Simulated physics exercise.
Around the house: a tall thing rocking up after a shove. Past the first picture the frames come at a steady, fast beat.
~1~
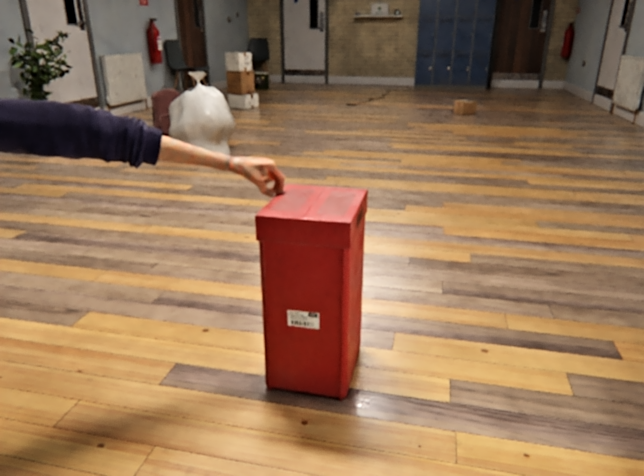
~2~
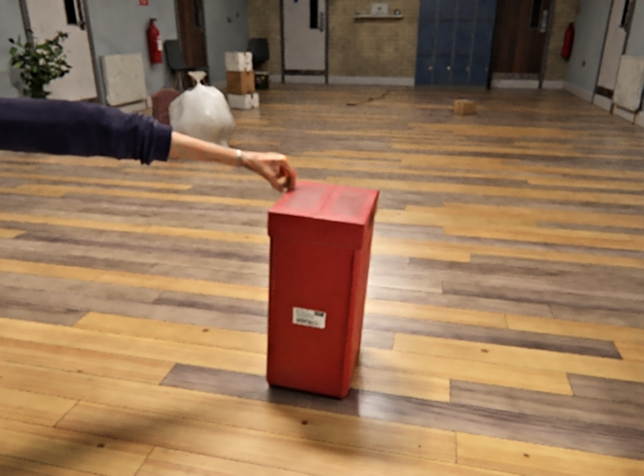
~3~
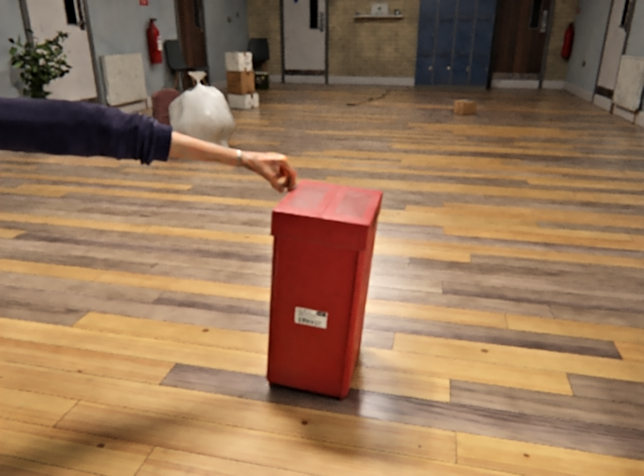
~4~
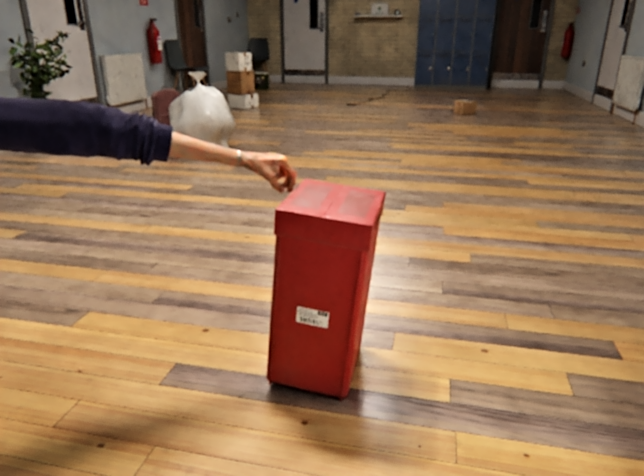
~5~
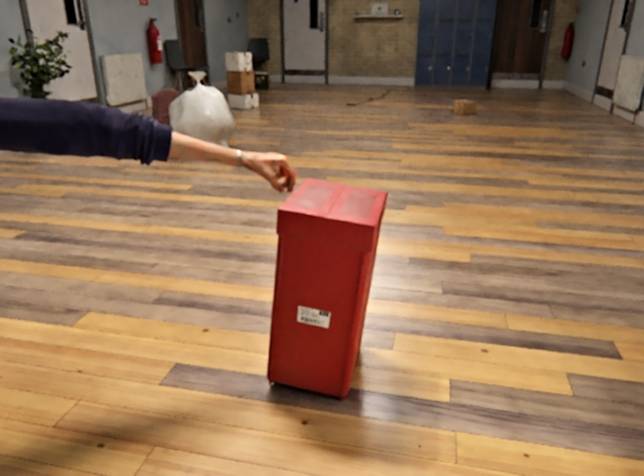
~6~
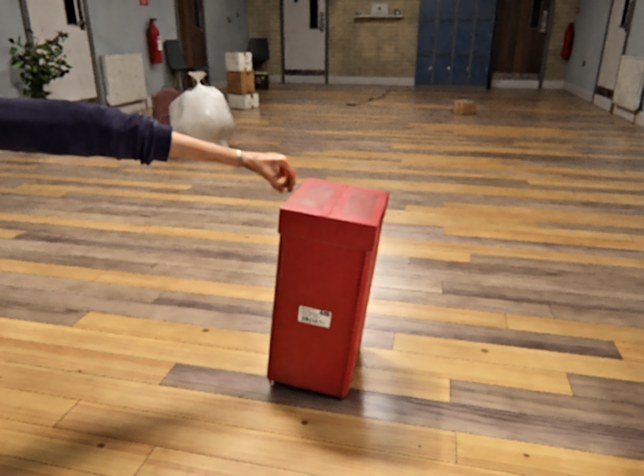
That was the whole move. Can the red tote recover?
As it turns out, the red tote settles on its feet.
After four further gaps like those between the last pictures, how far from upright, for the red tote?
It would show 8°.
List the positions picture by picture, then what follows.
Red tote (316, 289) upright, in the first picture.
Red tote (322, 288) 4° off upright, in the second picture.
Red tote (323, 287) 5° off upright, in the third picture.
Red tote (325, 287) 6° off upright, in the fourth picture.
Red tote (326, 287) 6° off upright, in the fifth picture.
Red tote (327, 287) 7° off upright, in the sixth picture.
Then, 0.34 s after the last picture, red tote 4° off upright near (310, 287).
At rest, the red tote rocks back upright, near (316, 289).
